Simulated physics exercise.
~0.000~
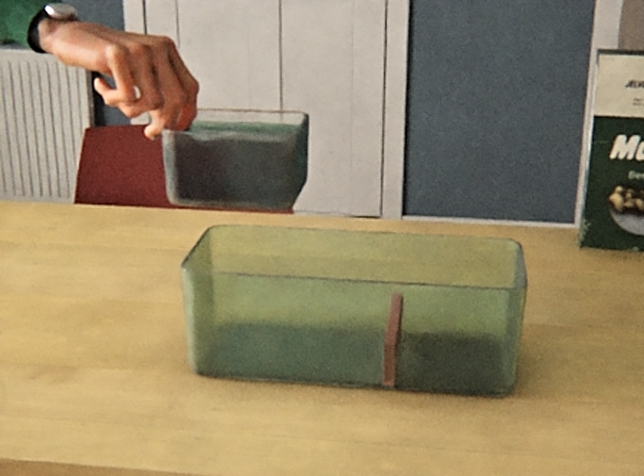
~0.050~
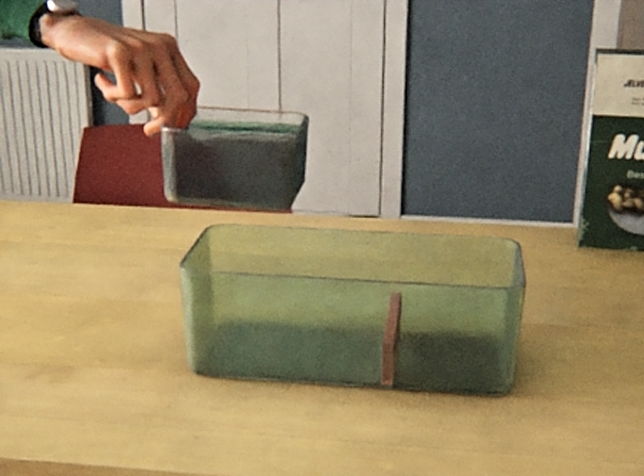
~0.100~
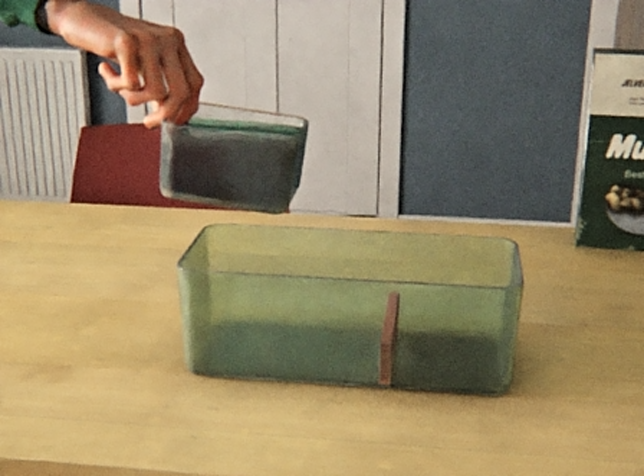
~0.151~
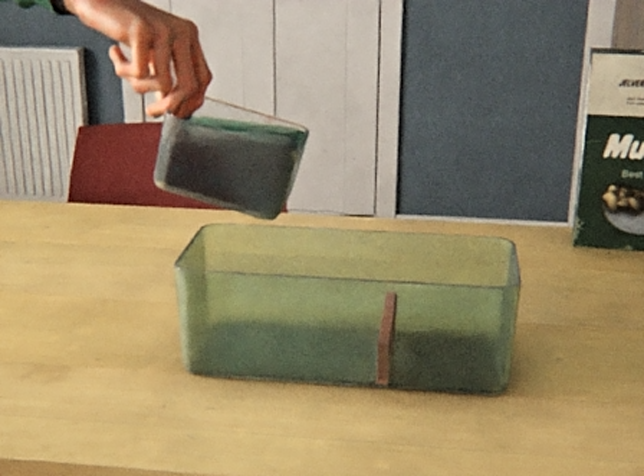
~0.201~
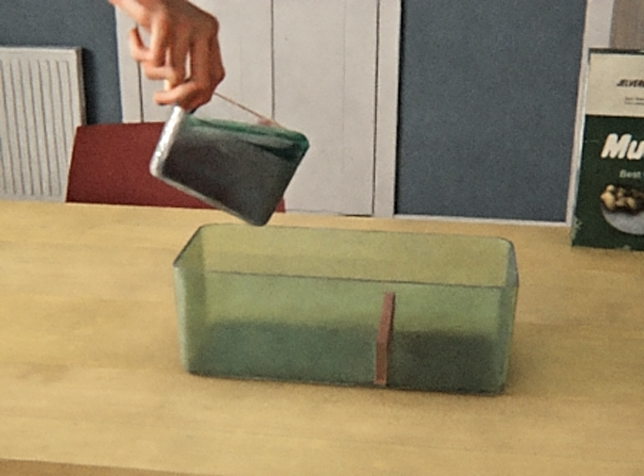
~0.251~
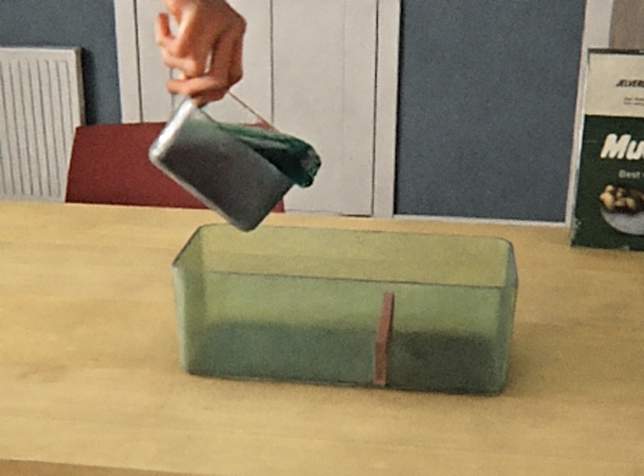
A hand tilting a small clear tub of dark water rightward above a long greenish basin, the liquid bulging over its edge.
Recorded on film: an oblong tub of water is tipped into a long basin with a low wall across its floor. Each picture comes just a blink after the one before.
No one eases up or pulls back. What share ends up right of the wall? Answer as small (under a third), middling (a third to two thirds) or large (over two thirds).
Small, under a third.
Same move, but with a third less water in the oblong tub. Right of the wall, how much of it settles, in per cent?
The share comes to roughly 10 per cent.
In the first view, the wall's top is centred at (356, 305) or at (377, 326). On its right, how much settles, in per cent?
It would come to roughly 35 per cent the first time and roughly 25 per cent the second.
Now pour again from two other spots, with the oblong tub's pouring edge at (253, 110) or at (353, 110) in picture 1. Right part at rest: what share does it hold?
Try one: 10 %; try two: 45 %.
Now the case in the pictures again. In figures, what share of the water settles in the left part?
Around 85 %.
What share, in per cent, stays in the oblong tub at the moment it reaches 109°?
15 per cent, approximately.
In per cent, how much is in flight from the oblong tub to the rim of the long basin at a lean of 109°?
Near 20 %.
A moment on, the oblong tub is tipped right over and 13 per cent is still to pour, 66 is left of the wall and 0 right of it.
Next, the oblong tub is tipped right over and 0 per cent is still to pour, 88 is left of the wall and 4 right of it.
Then the oblong tub is tipped right over and 0 per cent is still to pour, 86 is left of the wall and 10 right of it.
Later the oblong tub is tipped right over and 0 per cent is still to pour, 86 is left of the wall and 10 right of it.
At rest 86 per cent lies left of the wall, 10 right of it and 4 outside.
